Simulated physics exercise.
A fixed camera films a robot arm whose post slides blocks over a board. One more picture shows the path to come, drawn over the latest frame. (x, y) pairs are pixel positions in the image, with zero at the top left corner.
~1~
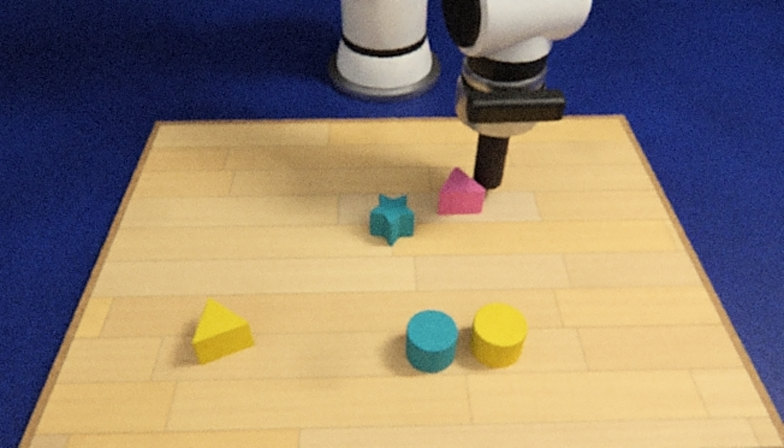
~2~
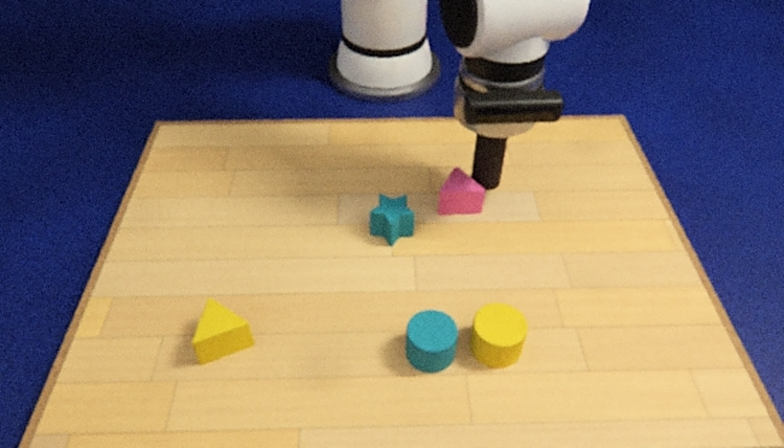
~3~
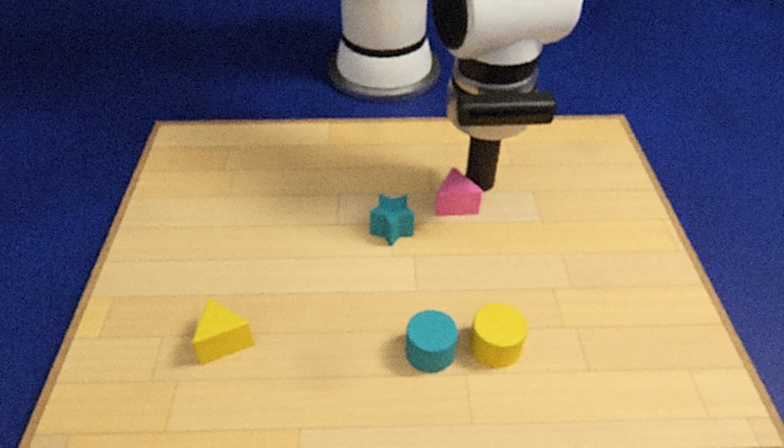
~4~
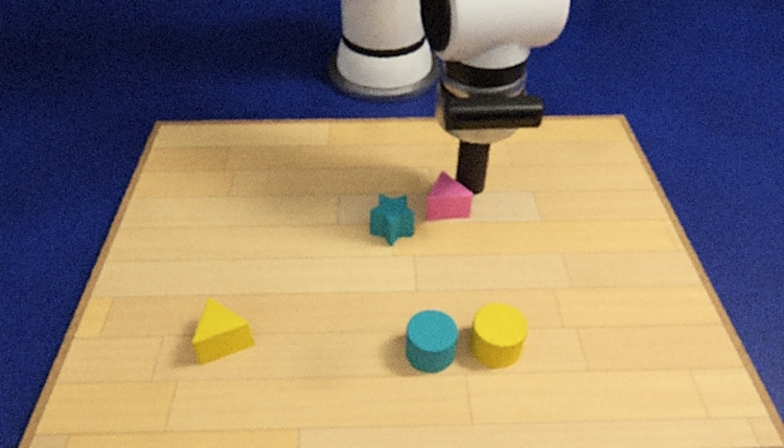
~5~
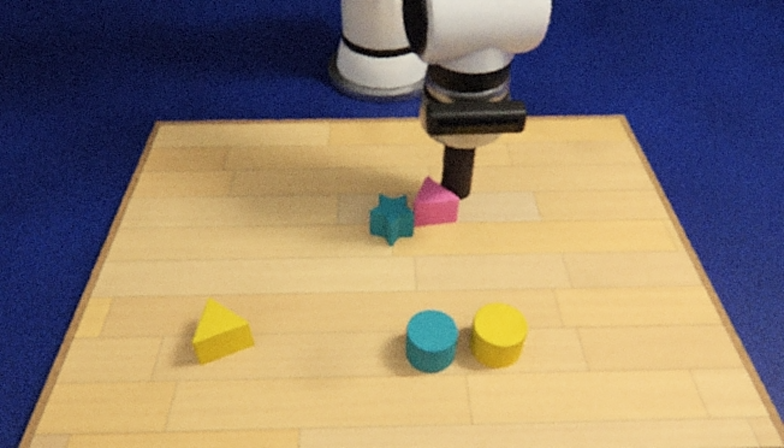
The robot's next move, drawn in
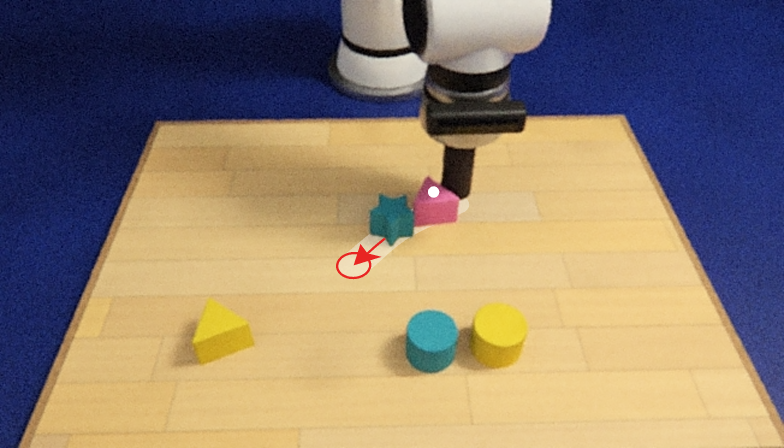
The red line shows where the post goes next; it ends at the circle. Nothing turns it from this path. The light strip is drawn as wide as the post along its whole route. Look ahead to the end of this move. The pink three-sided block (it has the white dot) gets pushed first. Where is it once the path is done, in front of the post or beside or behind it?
Kept ahead.
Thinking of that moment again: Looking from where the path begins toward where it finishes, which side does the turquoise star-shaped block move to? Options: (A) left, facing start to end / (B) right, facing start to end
The answer is B.
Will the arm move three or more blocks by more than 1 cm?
I believe not.
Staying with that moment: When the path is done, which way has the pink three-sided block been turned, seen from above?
It goes round the way clock hands do.
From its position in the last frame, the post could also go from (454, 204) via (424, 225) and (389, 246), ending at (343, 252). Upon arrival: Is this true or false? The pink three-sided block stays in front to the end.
That is true.
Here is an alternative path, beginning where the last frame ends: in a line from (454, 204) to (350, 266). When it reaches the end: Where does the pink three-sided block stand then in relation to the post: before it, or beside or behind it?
Ahead.
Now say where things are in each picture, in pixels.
Tip of the post (487, 181), middles of tops, turquoise star-shaped block (392, 207), pink three-sided block (461, 182), in the first picture.
Post (485, 181), nothing pushed, in the second picture.
Post (479, 183), pink three-sided block (458, 183), in the third picture.
Post (470, 186), pink three-sided block (448, 187), in the fourth picture.
Post (455, 191), turquoise star-shaped block (392, 207), pink three-sided block (434, 192), in the fifth picture.
The line goes from (454, 204) through (418, 219) and (384, 239) to (354, 265); the dot is on the pink three-sided block.
What follows on the original path. One third of the way, post (419, 207); turquoise star-shaped block (360, 219), turned 15° clockwise; pink three-sided block (395, 209).
Two thirds of the way, post (384, 227); turquoise star-shaped block (319, 232), turned 30° clockwise; pink three-sided block (357, 228).
At the end, post (353, 253); turquoise star-shaped block (293, 236), turned 60° clockwise; pink three-sided block (321, 251), turned 30° clockwise.
